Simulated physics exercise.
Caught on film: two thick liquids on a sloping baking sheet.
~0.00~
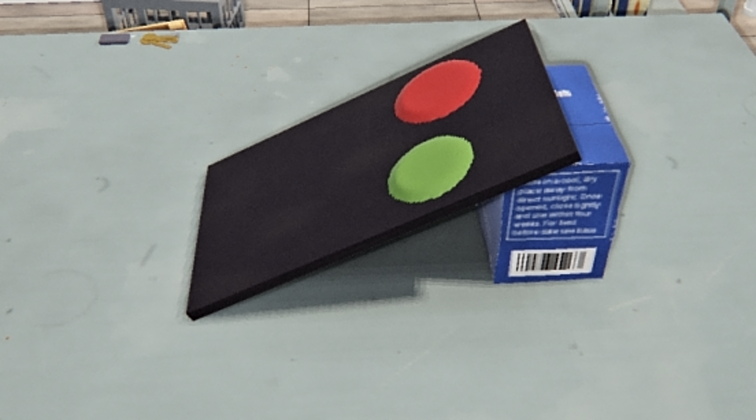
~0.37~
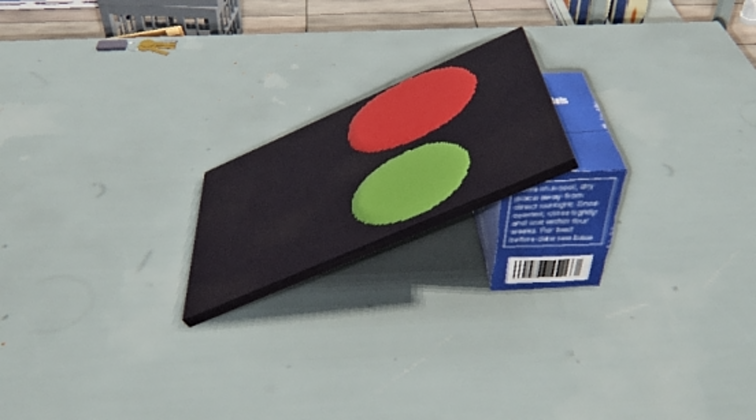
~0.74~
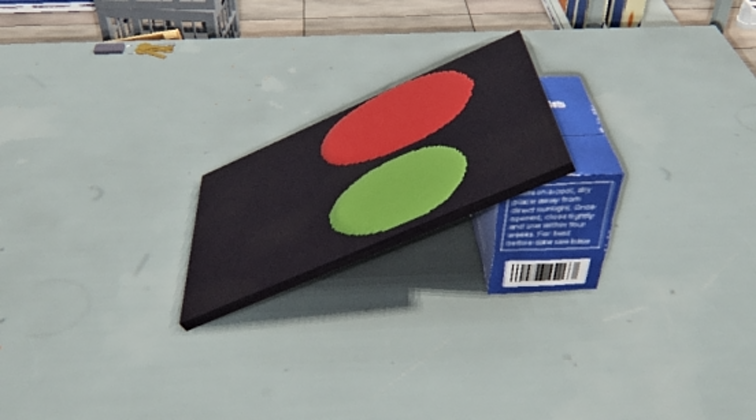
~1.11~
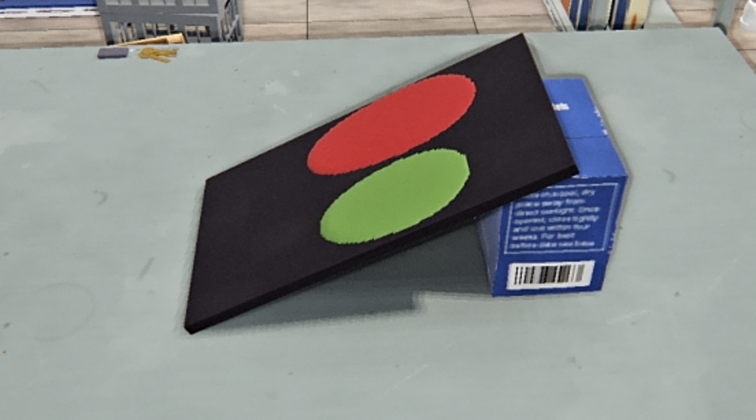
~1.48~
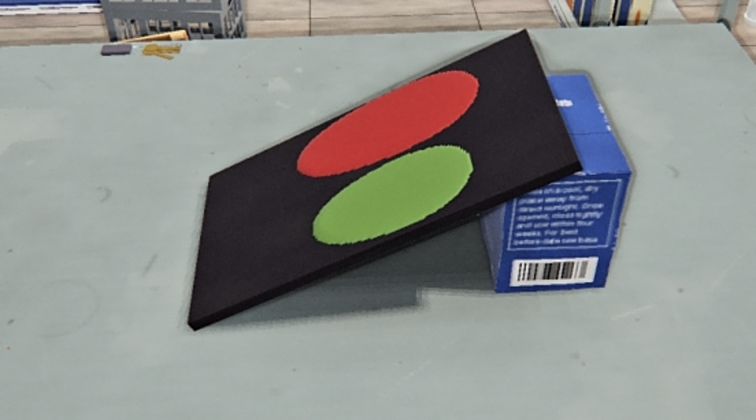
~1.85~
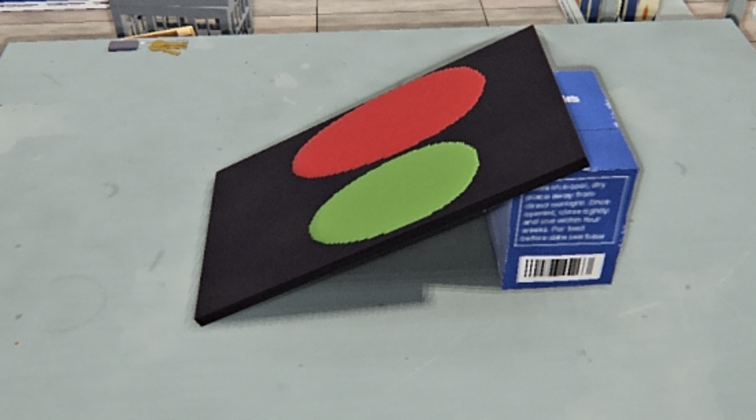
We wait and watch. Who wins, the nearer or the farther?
First at the edge is the farther one.
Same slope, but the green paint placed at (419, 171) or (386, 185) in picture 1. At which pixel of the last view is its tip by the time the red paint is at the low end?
One: (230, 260). Two: (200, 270).
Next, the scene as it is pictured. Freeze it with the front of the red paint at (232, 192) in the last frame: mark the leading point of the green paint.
At about (260, 249).
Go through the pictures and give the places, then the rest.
The first picture shows tip of the green paint half way down; tip of the red paint (402, 104) half way down.
The second picture shows tip of the green paint (360, 202) half way down; tip of the red paint half way down.
The third picture shows tip of the green paint half way down; tip of the red paint (329, 146) half way down.
The fourth picture shows tip of the green paint (331, 222) half way down; tip of the red paint three quarters of the way down.
The fifth picture shows tip of the green paint three quarters of the way down; tip of the red paint (305, 159) three quarters of the way down.
The sixth picture shows tip of the green paint (319, 224) three quarters of the way down; tip of the red paint three quarters of the way down.
Around 3.6 s, the green paint is three quarters of the way down; the red paint is close to the edge.
Around 6.3 s, the green paint is close to the edge; the red paint is at the low edge.
